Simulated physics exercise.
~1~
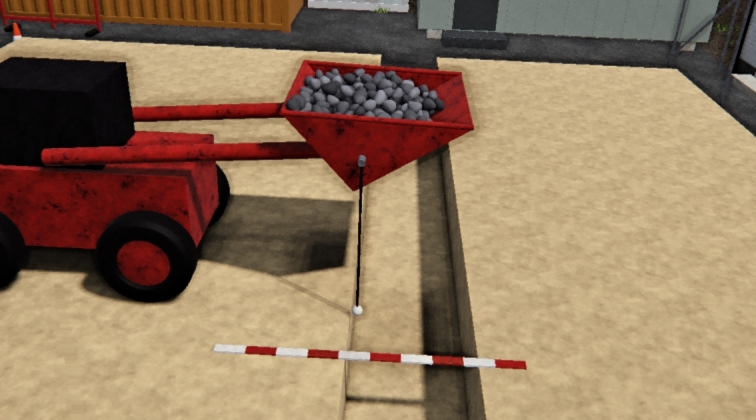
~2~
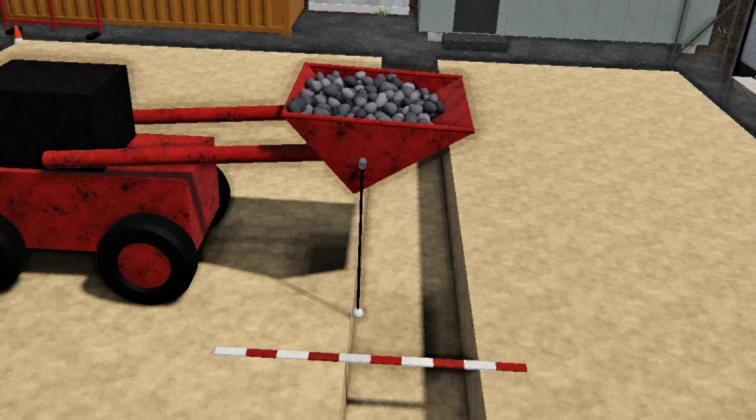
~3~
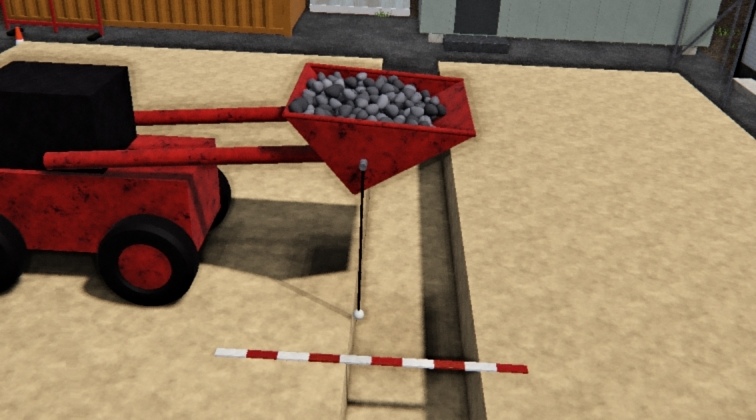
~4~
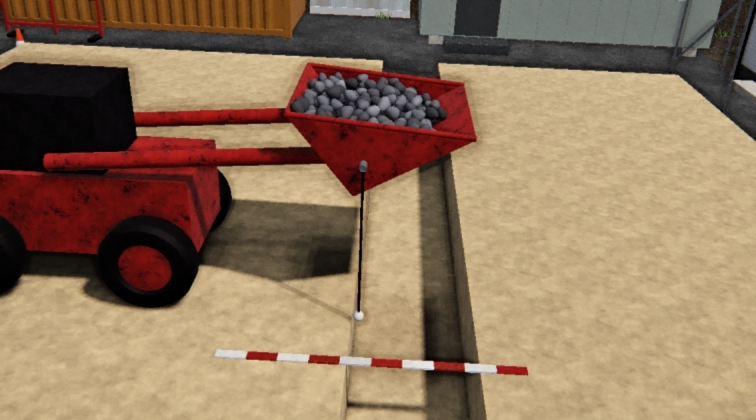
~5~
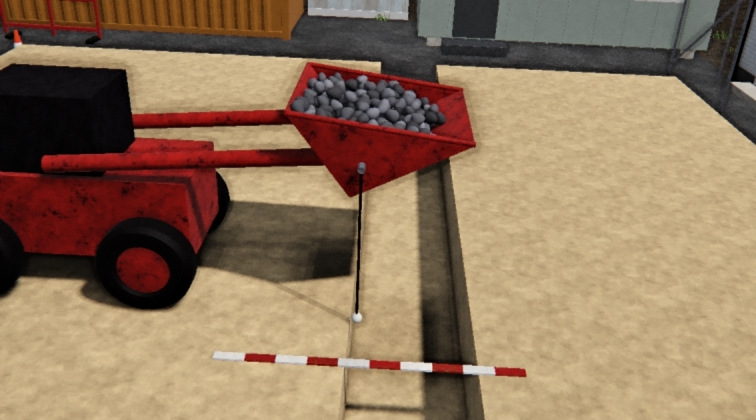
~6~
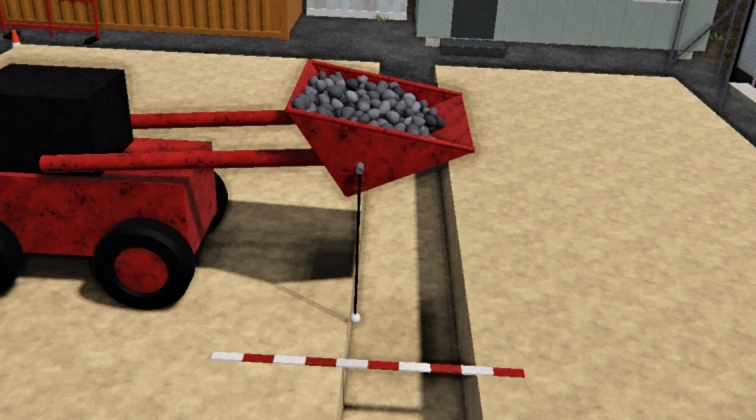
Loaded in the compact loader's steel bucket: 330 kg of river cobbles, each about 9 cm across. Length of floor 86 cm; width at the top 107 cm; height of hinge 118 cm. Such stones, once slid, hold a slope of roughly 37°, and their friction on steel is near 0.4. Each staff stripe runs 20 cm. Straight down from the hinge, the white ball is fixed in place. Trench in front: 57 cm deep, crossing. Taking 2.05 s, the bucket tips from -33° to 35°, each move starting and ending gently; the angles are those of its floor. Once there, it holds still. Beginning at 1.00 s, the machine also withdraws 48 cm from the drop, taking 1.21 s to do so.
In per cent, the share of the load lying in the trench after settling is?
Near 100 per cent of it.
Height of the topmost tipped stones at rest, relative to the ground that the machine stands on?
About 12 cm below it.
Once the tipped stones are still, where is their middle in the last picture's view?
I'd put it close to (421, 328).
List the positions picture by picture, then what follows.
The bucket is at -33°, its lip at (474, 128); the top of the load is at (346, 83), in the first frame.
Lip at (474, 131), floor tilted -33°, highest stones at (347, 85), in the second frame.
The bucket is at -32°, its lip at (476, 134); the top of the load is at (348, 86), in the third frame.
The bucket is at -30°, its lip at (476, 139); the top of the load is at (343, 87), in the fourth frame.
Lip at (475, 145), floor tilted -28°, highest stones at (337, 87), in the fifth frame.
The bucket is at -25°, its lip at (475, 150); the top of the load is at (335, 85), in the sixth frame.
A little later the floor is at 24°; 86 % in the bucket, 14 % in the trench; the foremost stones are at (450, 222).
Then the floor is at 35°; 17 % in the bucket, 82 % in the trench, 1 % past the trench; the foremost stones are at (465, 313).
Later still the floor is at 35°; 0 % in the bucket, 99 % in the trench, 1 % past the trench; the foremost stones are at (466, 309).
In the end the floor is at 35°; 0 % in the bucket, 99 % in the trench, 1 % past the trench; the foremost stones are at (466, 309).
